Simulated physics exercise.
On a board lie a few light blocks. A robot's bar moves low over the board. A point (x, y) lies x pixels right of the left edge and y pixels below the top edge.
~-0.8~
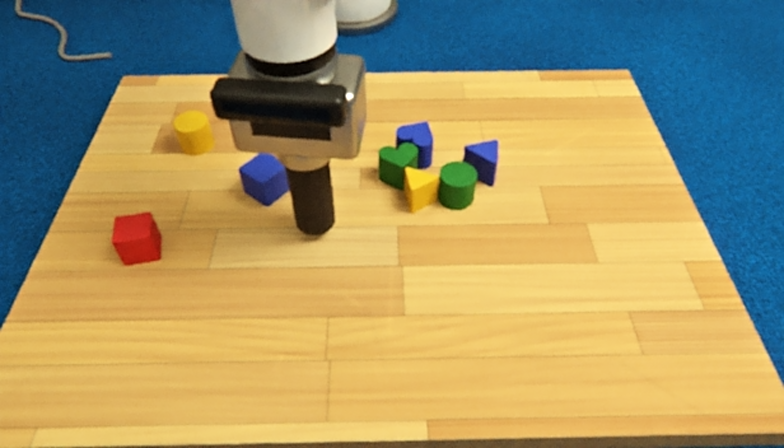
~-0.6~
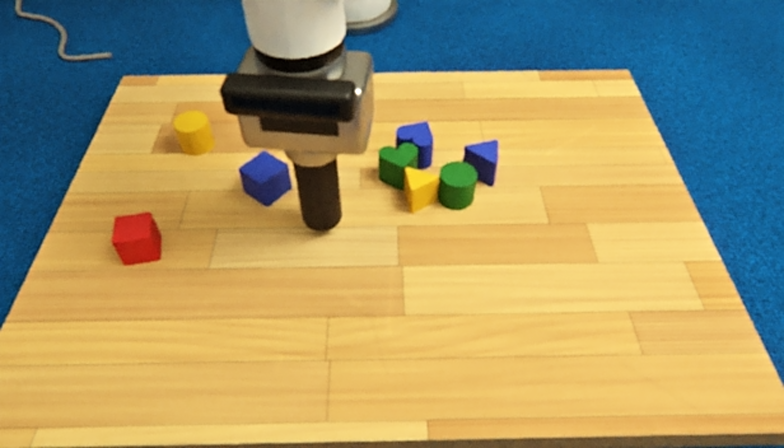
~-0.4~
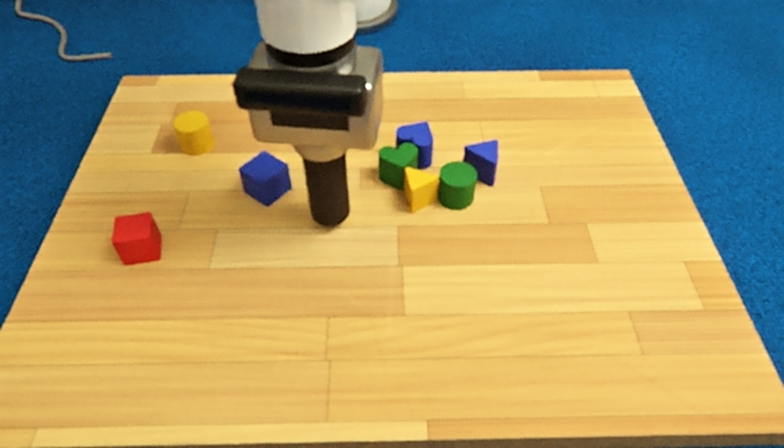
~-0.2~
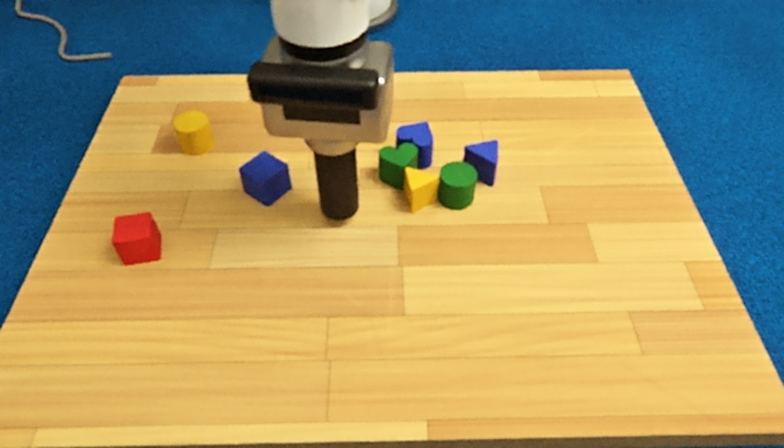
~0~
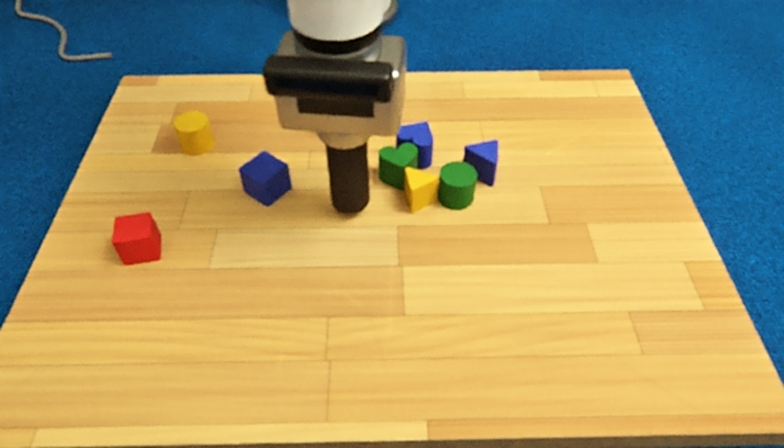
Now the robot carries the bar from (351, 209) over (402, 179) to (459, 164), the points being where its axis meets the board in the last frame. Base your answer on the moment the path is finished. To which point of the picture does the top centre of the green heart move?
The top centre is at (470, 118).
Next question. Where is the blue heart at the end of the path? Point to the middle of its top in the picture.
The point I'd pick in the picture is (448, 105).
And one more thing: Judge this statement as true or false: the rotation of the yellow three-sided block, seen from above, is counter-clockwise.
That statement is not accurate.
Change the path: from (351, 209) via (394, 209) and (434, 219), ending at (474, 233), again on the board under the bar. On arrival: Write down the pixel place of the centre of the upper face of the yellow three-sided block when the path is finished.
If I read the scene right, the answer is (447, 174).
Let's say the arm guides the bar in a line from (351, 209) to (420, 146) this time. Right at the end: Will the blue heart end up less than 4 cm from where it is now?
Short answer: No.
What follows on the original path. One third of the way, bar at (387, 178); green heart at (411, 148); blue heart at (422, 130), turned 25° anticlockwise.
Two thirds of the way, bar at (422, 162); green heart at (443, 130); blue heart at (441, 112), turned 50° anticlockwise; yellow three-sided block at (424, 177), turned 35° clockwise.
At the end, bar at (460, 155); green heart at (470, 118), turned 45° anticlockwise; blue heart at (448, 105), turned 85° anticlockwise; yellow three-sided block at (424, 177), turned 35° clockwise; blue three-sided block at (500, 151), turned 15° clockwise.
